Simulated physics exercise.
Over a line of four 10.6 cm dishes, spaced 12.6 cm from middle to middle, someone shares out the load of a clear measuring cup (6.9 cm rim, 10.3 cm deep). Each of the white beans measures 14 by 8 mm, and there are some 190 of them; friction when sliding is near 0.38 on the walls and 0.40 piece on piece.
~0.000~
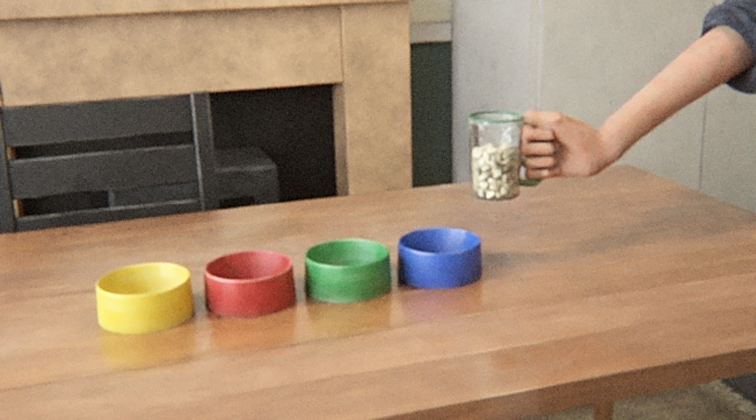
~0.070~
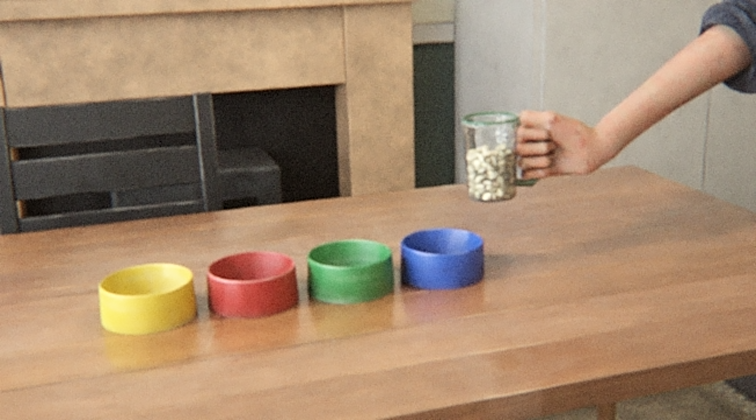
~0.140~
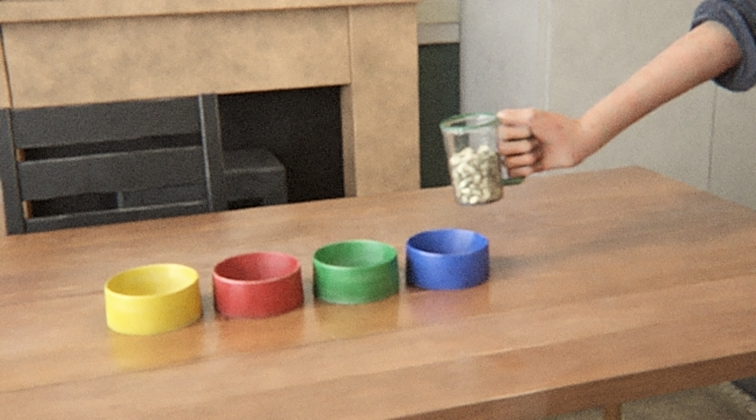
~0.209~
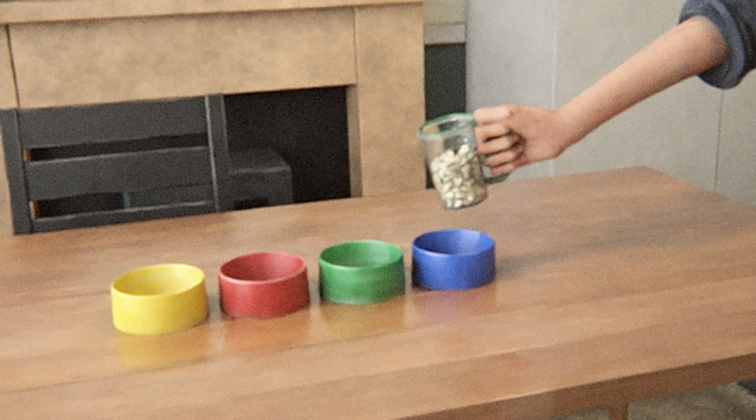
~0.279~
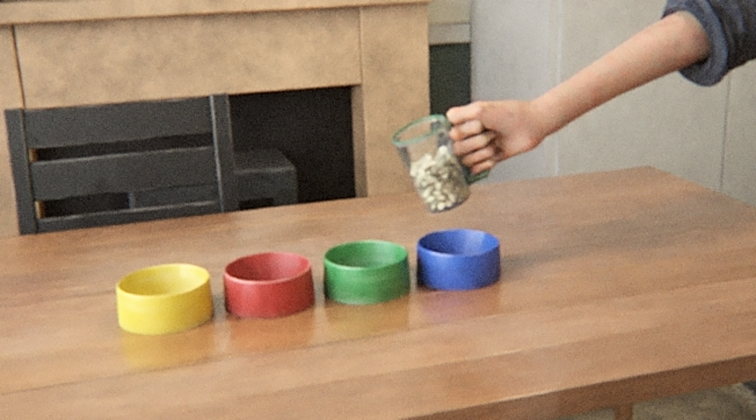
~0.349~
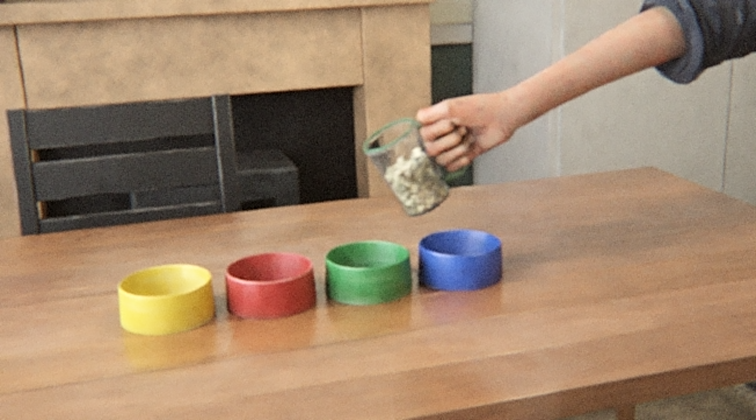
A wooden table stands before a dark chair and a tan fireplace-like surround, seen from slightly above. Yellow, red, green and blue dishes sit in a row from left to right, while a hand reaching in from the right holds a clear cup of white beans above the table. The hand moves the cup leftward, tilting it increasingly to the left, as the view drifts slightly left.
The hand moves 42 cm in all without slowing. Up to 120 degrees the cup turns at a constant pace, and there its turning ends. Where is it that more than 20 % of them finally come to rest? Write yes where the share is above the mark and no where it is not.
Red dish: No, blue dish: No, green dish: No, yellow dish: Yes, counter: No.
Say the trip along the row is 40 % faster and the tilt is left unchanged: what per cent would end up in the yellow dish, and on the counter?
Then the yellow dish gets 90 and the counter 10.
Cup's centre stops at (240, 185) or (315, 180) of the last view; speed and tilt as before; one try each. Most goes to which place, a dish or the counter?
Try 1 - yellow; try 2 - red.
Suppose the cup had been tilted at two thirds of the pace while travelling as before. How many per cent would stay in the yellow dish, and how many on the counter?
Then the yellow dish would get 100 and the counter 0.
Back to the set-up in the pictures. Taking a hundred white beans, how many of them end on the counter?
Estimate: Near 10 per cent.
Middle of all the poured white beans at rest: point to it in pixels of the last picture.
Roughly pixel (154, 305).
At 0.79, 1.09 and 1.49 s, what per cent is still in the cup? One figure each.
About 100, 85, 25.
Then, at 0.79 s, tilt 72 degrees; cup holds 100 %.
Then, at 1.09 s, tilt 102 degrees; cup holds 85 %, yellow 5 %.
After 1.49 s, tilt 120 degrees; cup holds 25 %, yellow 65 %.
In the end, at 2.7 s, red 0 %, blue 0 %, green 0 %, yellow 90 %, counter 10 %.
